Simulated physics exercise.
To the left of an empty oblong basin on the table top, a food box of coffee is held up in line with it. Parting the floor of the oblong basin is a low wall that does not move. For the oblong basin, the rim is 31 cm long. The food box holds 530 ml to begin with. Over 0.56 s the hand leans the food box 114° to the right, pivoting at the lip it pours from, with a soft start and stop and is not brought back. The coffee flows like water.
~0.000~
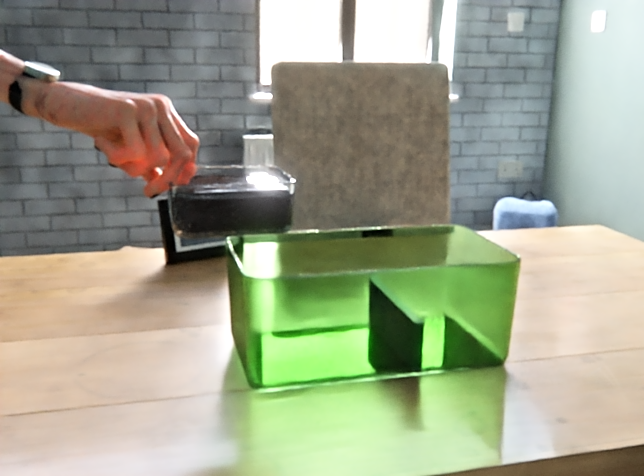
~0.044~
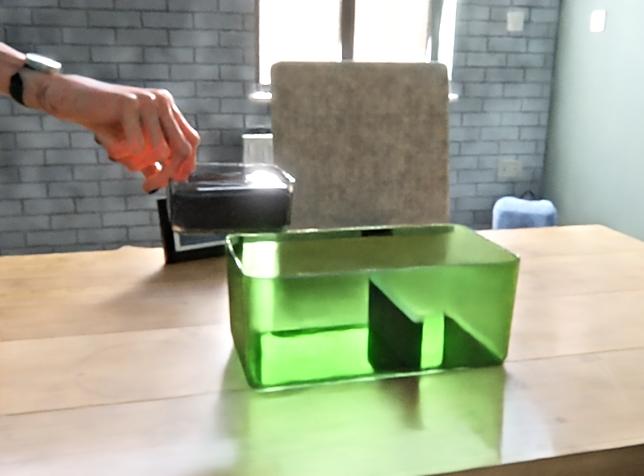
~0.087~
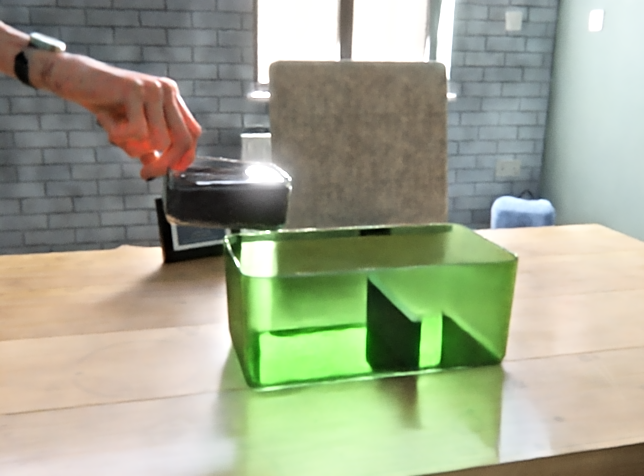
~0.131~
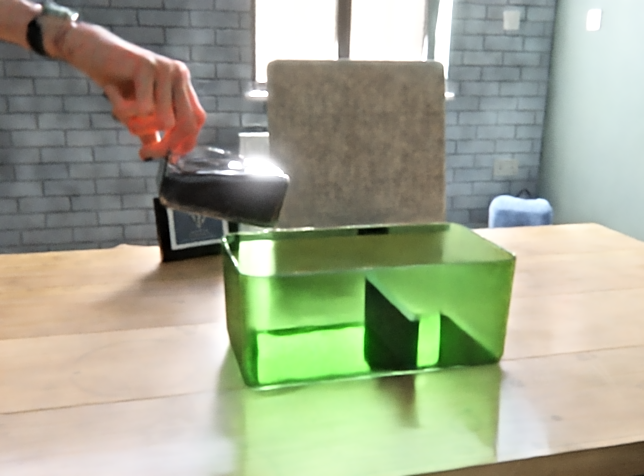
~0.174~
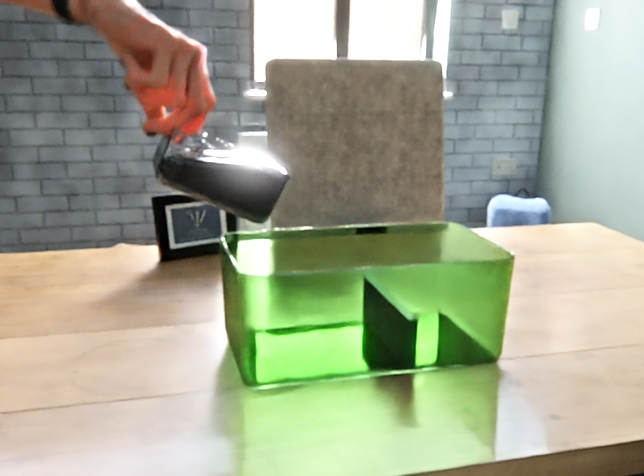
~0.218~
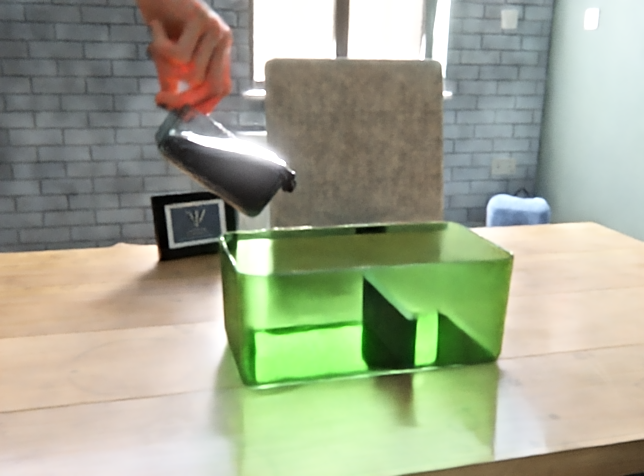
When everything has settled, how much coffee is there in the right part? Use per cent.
8 out of 100.
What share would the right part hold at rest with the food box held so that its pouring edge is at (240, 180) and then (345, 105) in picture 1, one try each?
5 per cent first, 80 per cent second.
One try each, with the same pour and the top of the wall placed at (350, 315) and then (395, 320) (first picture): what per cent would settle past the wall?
It comes to 75 per cent, and then 20 per cent.
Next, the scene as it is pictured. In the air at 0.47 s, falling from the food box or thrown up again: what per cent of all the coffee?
My guess is roughly 56 %.
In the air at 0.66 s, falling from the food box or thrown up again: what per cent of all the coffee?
5 per cent or so.
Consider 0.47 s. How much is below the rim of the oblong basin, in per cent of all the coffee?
Near 32 in a hundred.
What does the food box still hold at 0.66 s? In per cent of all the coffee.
I'd estimate some 0 per cent.
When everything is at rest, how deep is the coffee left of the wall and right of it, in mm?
On the left it stands about 16 mm, on the right about 2 mm.
Then, 0.47 s in, the tilt is 107° and 12 per cent is still to pour, 31 is left of the wall and 0 right of it.
Then, 0.66 s in, the tilt is 114° and 0 per cent is still to pour, 90 is left of the wall and 5 right of it.
Then, 0.85 s in, the tilt is 114° and 0 per cent is still to pour, 84 is left of the wall and 6 right of it.
Then, 1.06 s in, the tilt is 114° and 0 per cent is still to pour, 91 is left of the wall and 7 right of it.
Finally, 89 per cent lies left of the wall, 8 right of it and 2 outside.
